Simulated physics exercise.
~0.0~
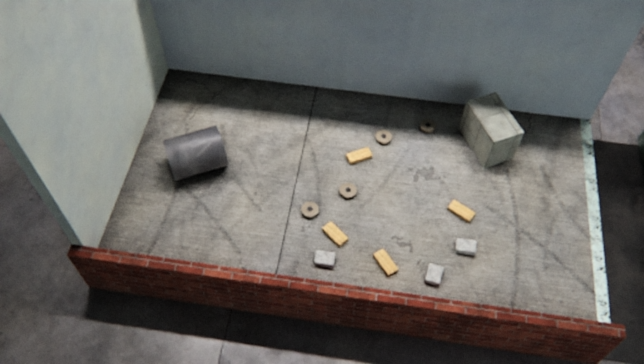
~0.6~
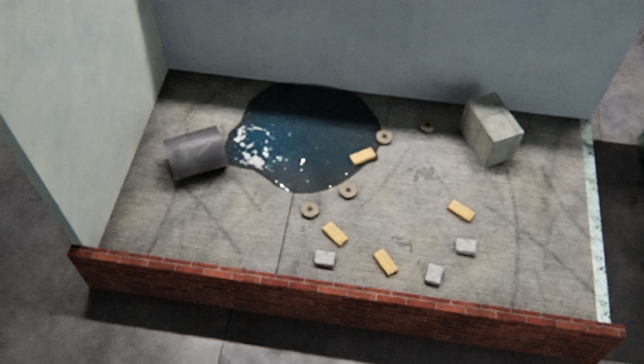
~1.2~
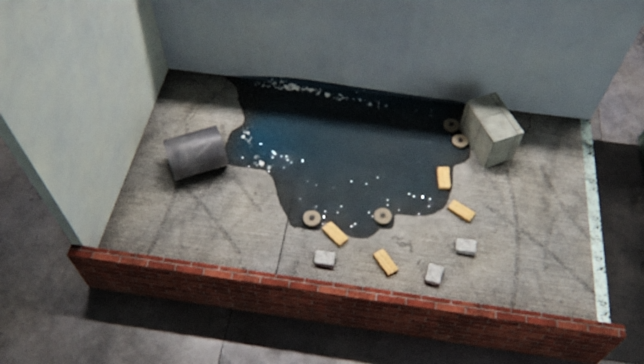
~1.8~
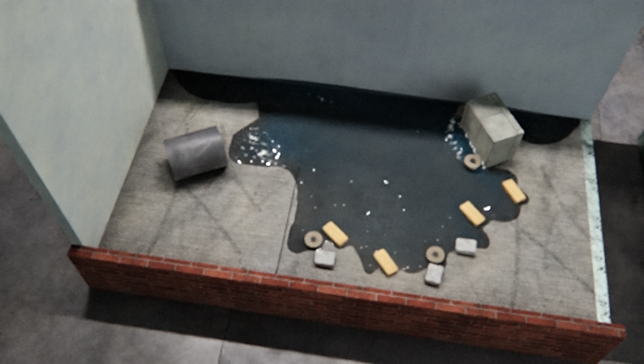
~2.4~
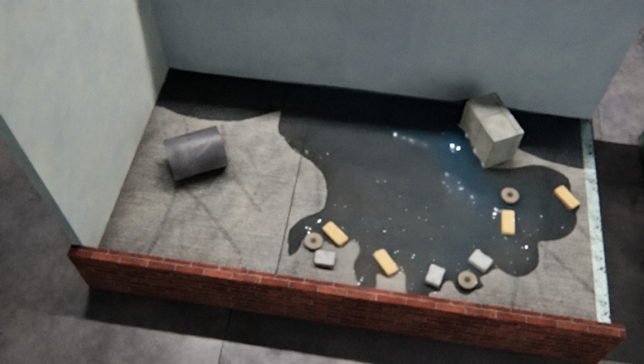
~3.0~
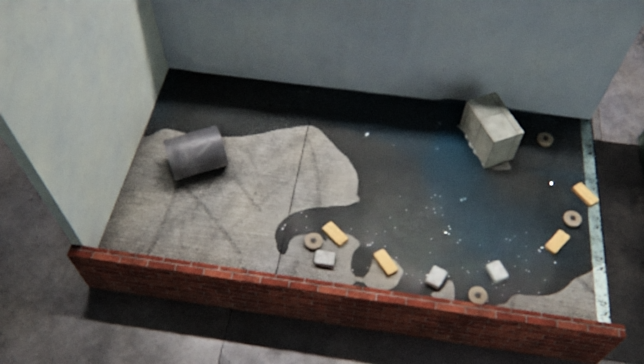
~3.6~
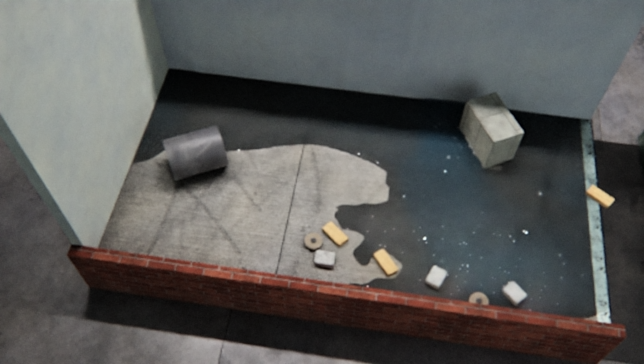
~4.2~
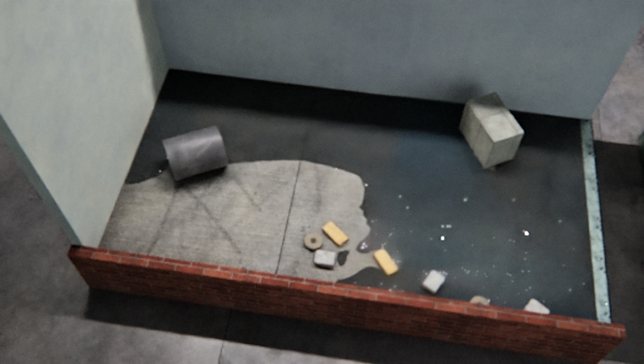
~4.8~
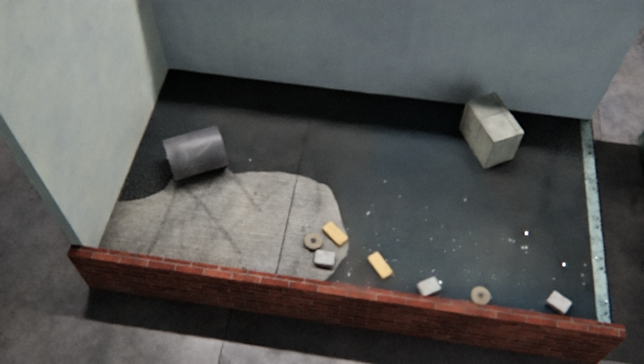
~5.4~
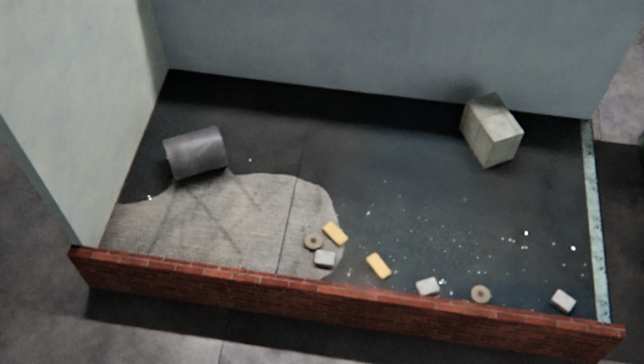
The video shows dark water spreading from a tipped grey drum across a walled concrete floor, pushing yellow blocks, grey blocks and round lids rightward, some leaving past the open right edge, until water covers most of the floor and the remaining pieces rest near the brick wall.
